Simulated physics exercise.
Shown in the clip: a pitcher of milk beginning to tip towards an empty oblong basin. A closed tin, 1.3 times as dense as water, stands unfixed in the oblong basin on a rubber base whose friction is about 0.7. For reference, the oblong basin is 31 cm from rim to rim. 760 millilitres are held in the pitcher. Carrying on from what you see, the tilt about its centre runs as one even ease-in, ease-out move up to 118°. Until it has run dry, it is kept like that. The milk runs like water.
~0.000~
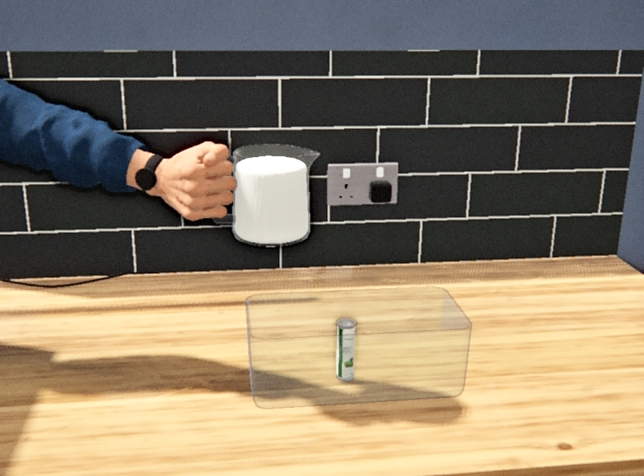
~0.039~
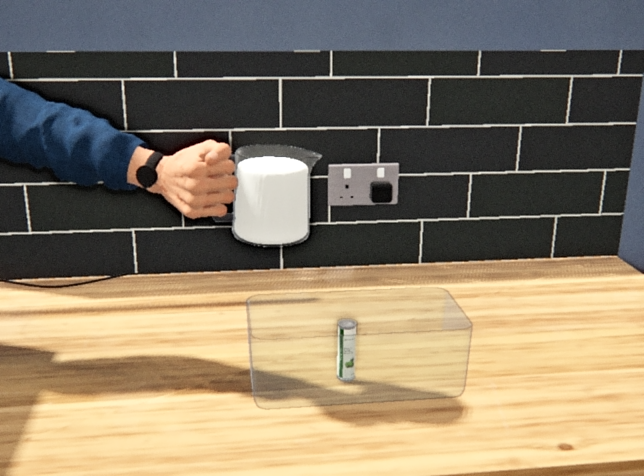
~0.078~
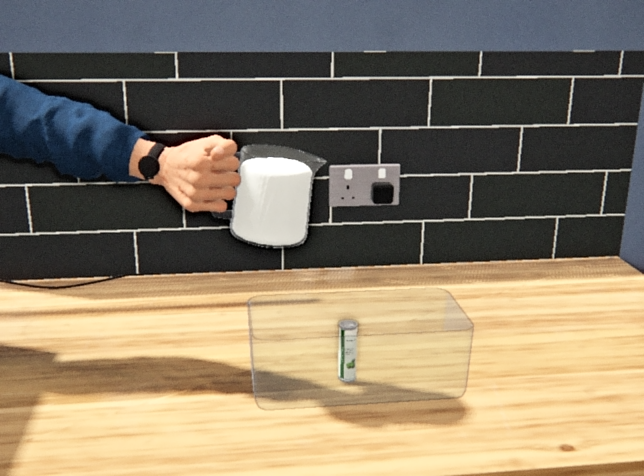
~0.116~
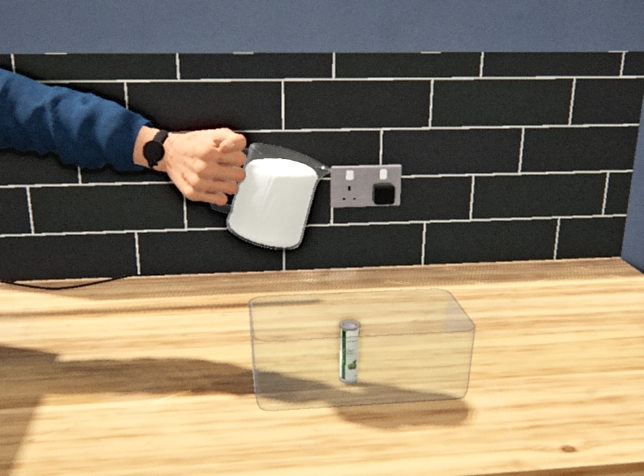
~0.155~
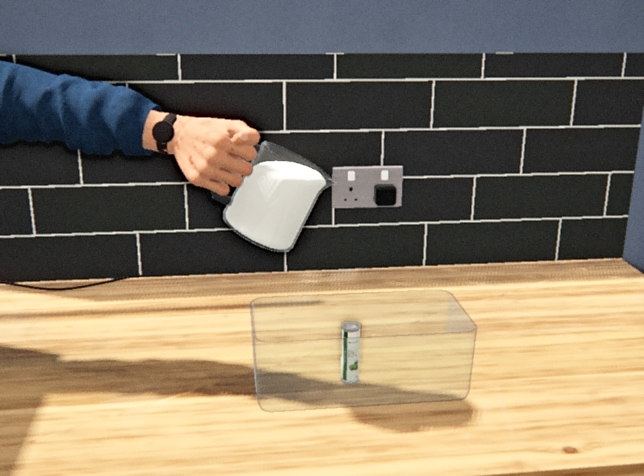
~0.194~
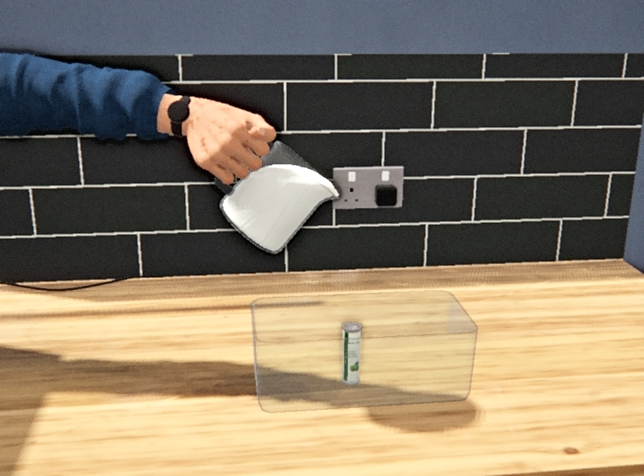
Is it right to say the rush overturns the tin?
Wrong.
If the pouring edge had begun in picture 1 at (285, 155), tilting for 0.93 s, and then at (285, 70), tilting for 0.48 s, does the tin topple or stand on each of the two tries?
Trial 1 - tin tips; trial 2 - tin tips.
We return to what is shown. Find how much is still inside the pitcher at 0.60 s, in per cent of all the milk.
About 8 percent.
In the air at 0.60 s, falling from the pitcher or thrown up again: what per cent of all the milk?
About 20 per cent.
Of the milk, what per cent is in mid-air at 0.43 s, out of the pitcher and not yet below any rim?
Near 38 per cent of it all.
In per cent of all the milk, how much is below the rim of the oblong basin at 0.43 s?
I'd estimate some 16 percent of the liquid.
Then, 0.43 s in, the tilt is 115° and 46 per cent is still to pour; the tin stands where it began.
Then, 0.60 s in, the tilt is 118° and 8 per cent is still to pour; the tin stands where it began.
Then, 0.78 s in, the tilt is 118° and 0 per cent is still to pour; the tin stands where it began.
Then, 0.98 s in, the tilt is 118° and 0 per cent is still to pour; the tin stands where it began.
Finally, the tin stands where it began.
